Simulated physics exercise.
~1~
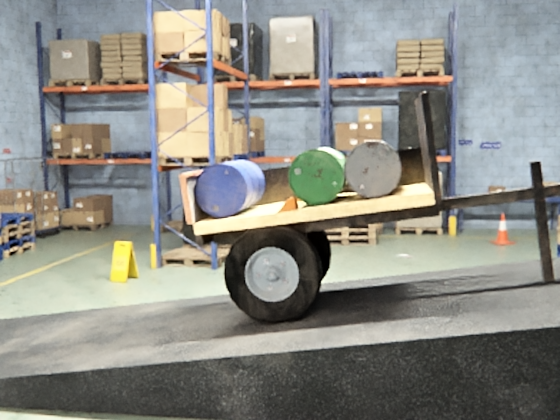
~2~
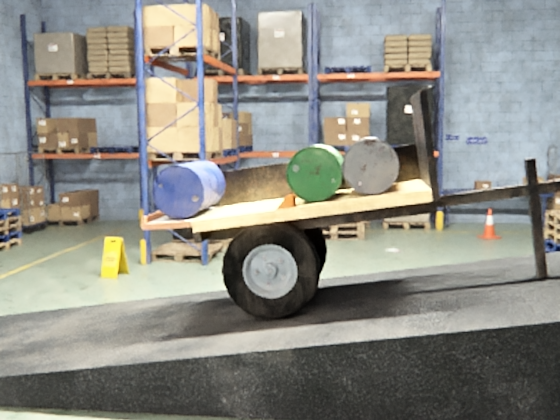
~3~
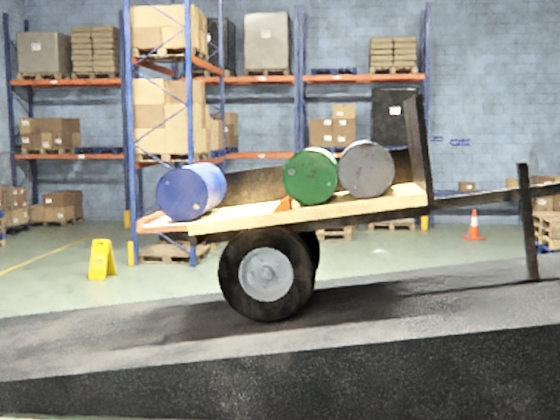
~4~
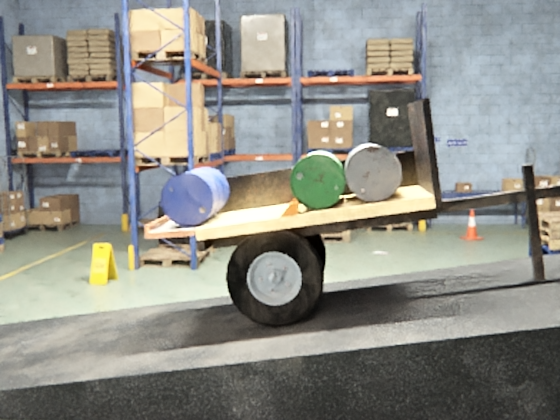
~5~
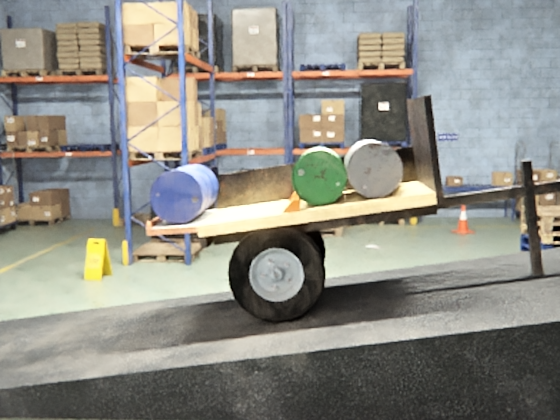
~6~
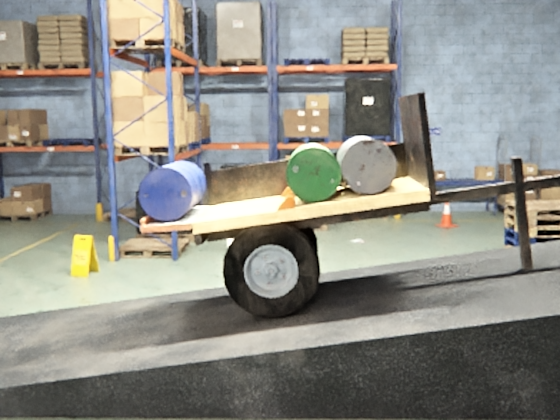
The tailgate of a sloping trailer swung down to the left in a warehouse, and the blue drum moved onto it and stayed there near its outer end, while the green and grey drums sat together farther up the bed behind a small orange block.
